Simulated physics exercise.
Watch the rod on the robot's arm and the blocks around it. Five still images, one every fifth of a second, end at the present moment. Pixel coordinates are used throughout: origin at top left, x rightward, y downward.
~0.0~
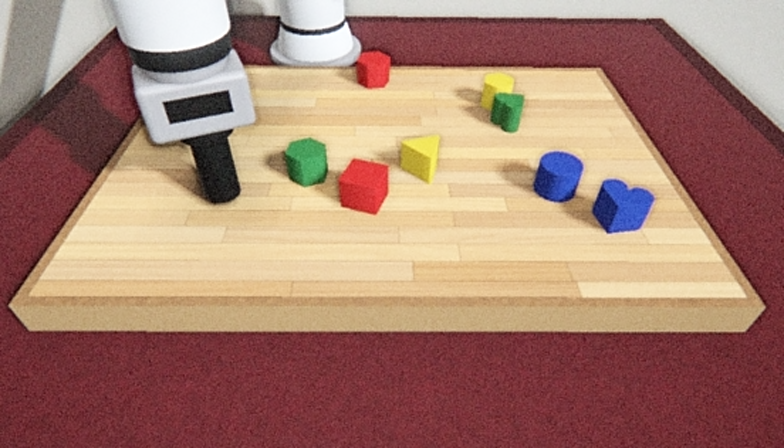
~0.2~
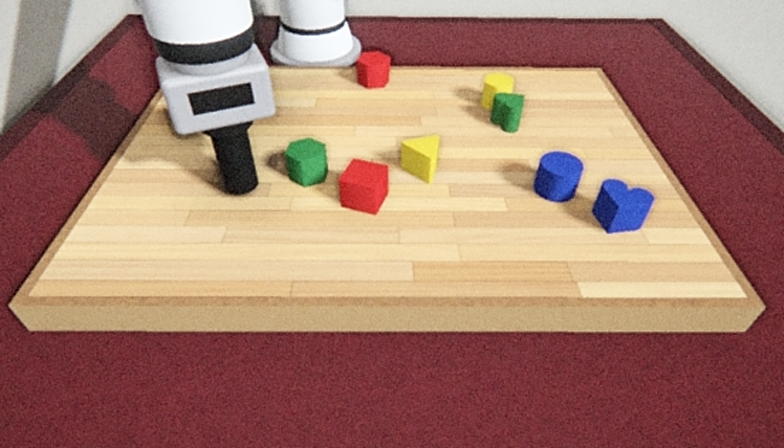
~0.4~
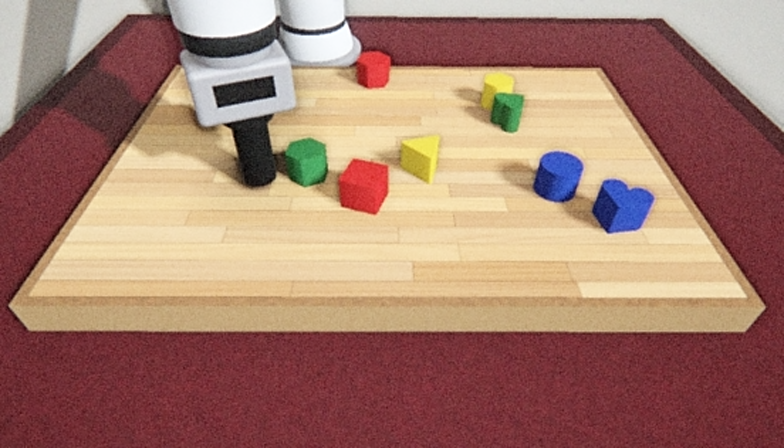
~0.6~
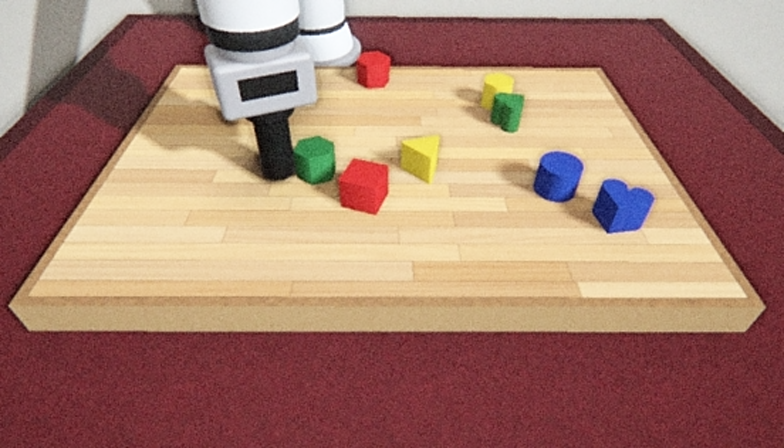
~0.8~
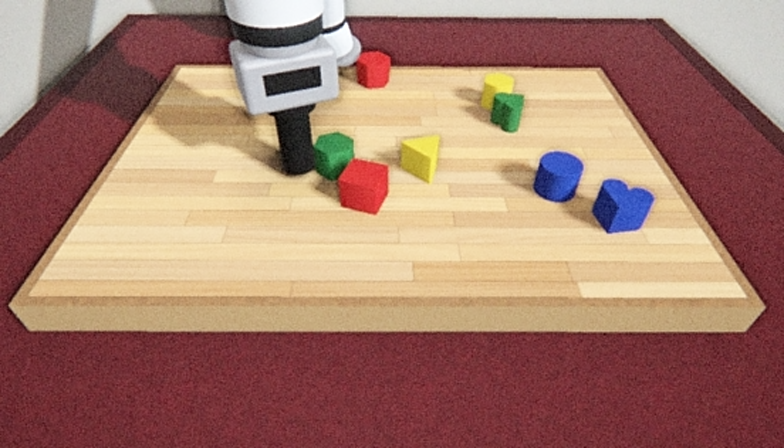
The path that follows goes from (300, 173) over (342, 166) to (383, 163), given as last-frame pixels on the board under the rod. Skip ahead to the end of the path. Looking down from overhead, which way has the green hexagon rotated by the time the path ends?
Viewed from above, counterclockwise.
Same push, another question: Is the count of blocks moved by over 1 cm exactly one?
That would be a yes.
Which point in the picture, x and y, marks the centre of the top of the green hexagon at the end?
Located at (410, 127).
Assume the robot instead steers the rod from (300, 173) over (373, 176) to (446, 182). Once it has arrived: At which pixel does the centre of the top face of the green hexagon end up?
Around pixel (389, 130).
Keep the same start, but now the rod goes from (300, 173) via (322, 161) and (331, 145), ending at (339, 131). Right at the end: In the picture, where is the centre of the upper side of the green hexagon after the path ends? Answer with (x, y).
The top centre is at (356, 137).
What follows on the original path. One third of the way, rod (328, 161); green hexagon (362, 137).
Two thirds of the way, rod (356, 157); green hexagon (389, 131).
At the end, rod (383, 156); green hexagon (410, 127), turned 40° anticlockwise; yellow triangle not moved.
